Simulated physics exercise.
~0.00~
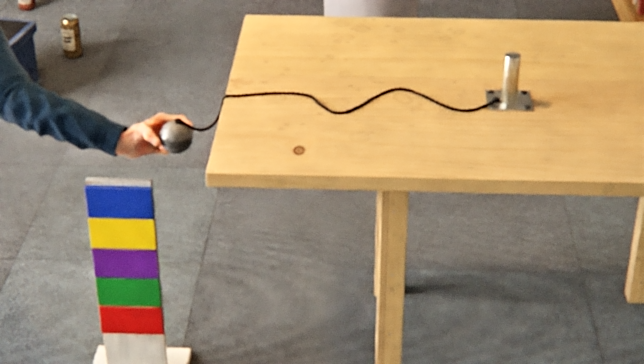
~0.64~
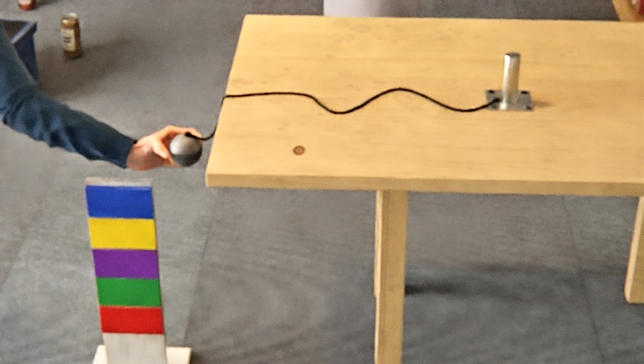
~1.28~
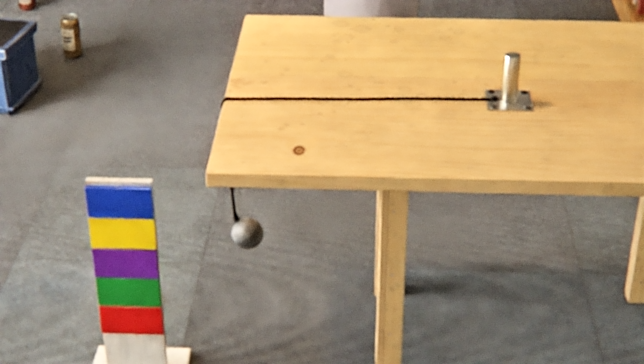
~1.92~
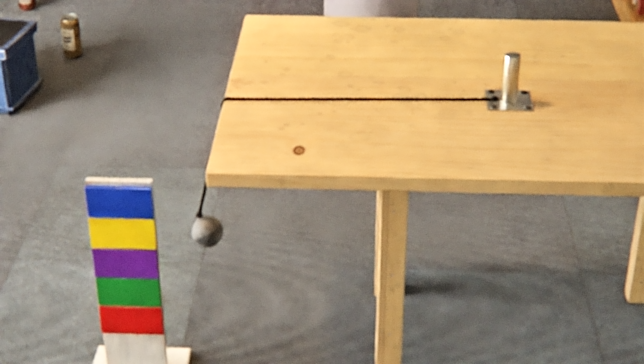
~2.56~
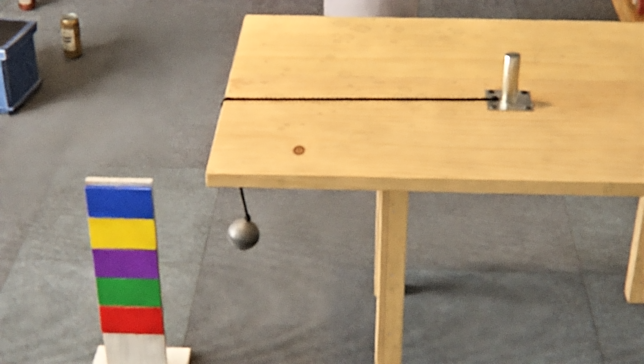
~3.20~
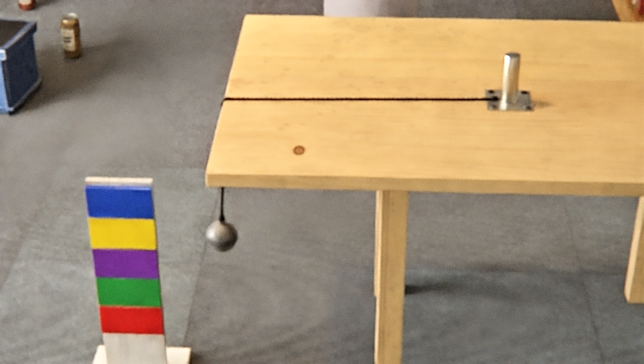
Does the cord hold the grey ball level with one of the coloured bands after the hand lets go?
Yes, the cord holds it below the desk edge, and its centre ends up level with the yellow band.
Hand releasing a grey ball tied by a dark cord to a desk post, the ball swinging below the edge, level with yellow.
